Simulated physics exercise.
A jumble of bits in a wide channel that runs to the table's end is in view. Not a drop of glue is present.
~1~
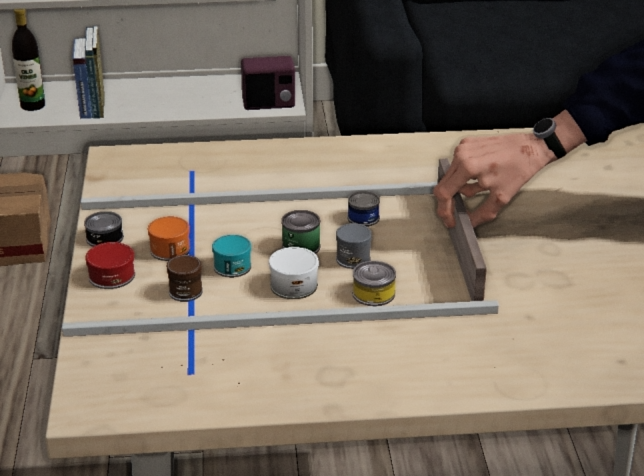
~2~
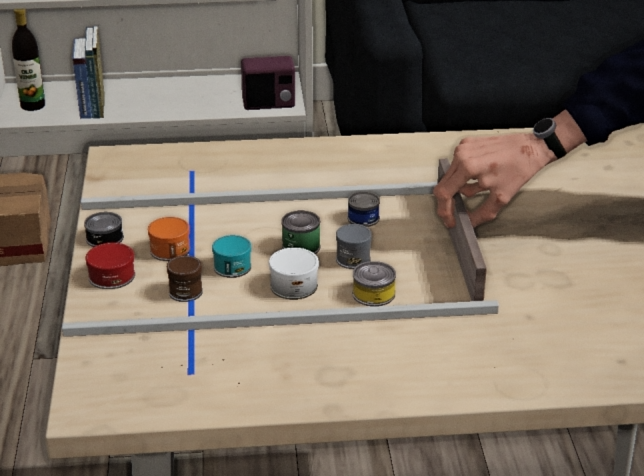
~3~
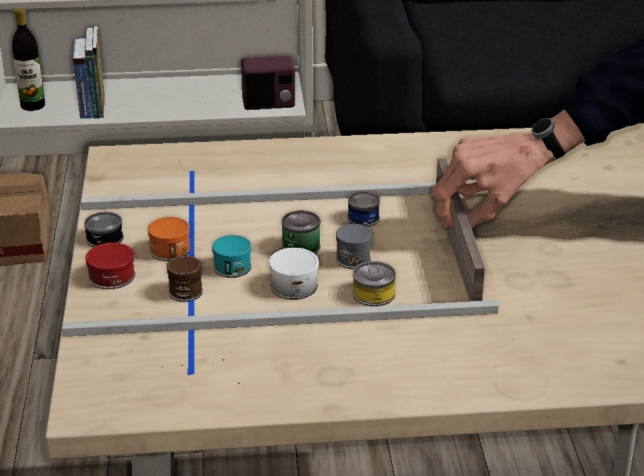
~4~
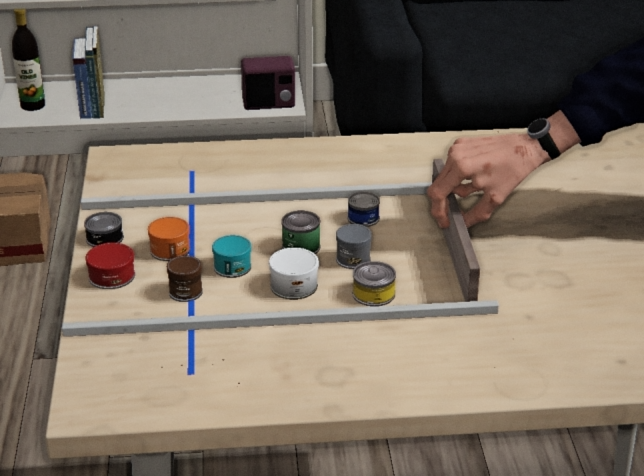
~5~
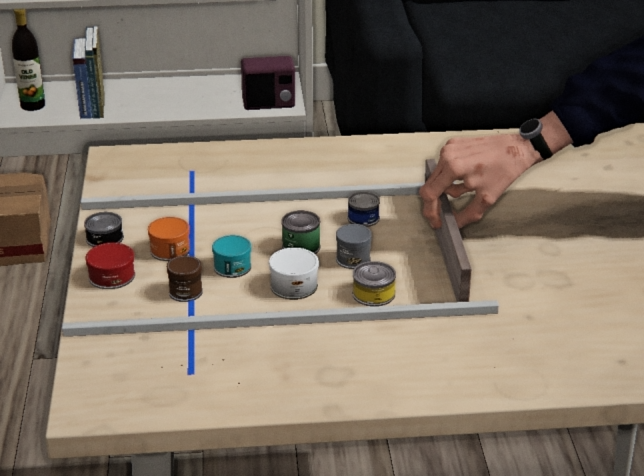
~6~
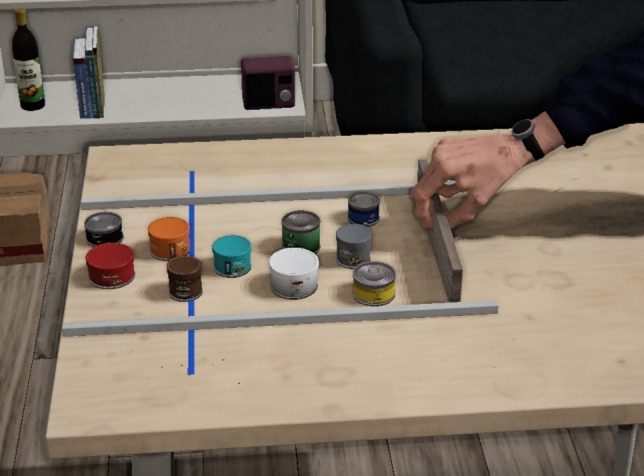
A hand slides a board slightly left along a channel toward ten still, colourful tins.
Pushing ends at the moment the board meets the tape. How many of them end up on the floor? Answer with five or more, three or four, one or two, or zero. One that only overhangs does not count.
The count that falls is zero.
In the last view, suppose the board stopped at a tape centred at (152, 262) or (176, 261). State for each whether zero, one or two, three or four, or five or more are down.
In turn: Either one or two, then none.
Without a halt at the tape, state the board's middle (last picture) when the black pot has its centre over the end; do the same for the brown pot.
The black pot puts it at (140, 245), the brown pot at (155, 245).
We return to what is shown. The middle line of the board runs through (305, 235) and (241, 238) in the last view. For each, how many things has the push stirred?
It comes to 6 for the first spot, 8 for the other.
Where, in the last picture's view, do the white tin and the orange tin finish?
The white tin ends up near (139, 277), and the orange tin near (120, 236).
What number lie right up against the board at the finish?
It touches 4.
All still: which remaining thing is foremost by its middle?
Ending up nearest is the black pot.
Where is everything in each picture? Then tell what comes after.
The first frame shows black pot (104, 230); red tin (111, 266); orange tin (169, 239); board (460, 228); tape (191, 260).
The second frame shows red tin (111, 266); brown pot (185, 279).
The third frame shows orange tin (169, 239); green pot (301, 234).
The fourth frame shows black pot (104, 230); grey pot (353, 247).
The fifth frame shows red tin (111, 266); board (446, 229).
The sixth frame shows black pot (104, 230); red tin (111, 266); orange tin (169, 239); board (438, 229); tape (191, 260).
Early on, none off yet; black pot at rest near (104, 230); red tin at rest near (111, 266); orange tin at rest near (169, 239).
Finally, the number that fall off is zero.
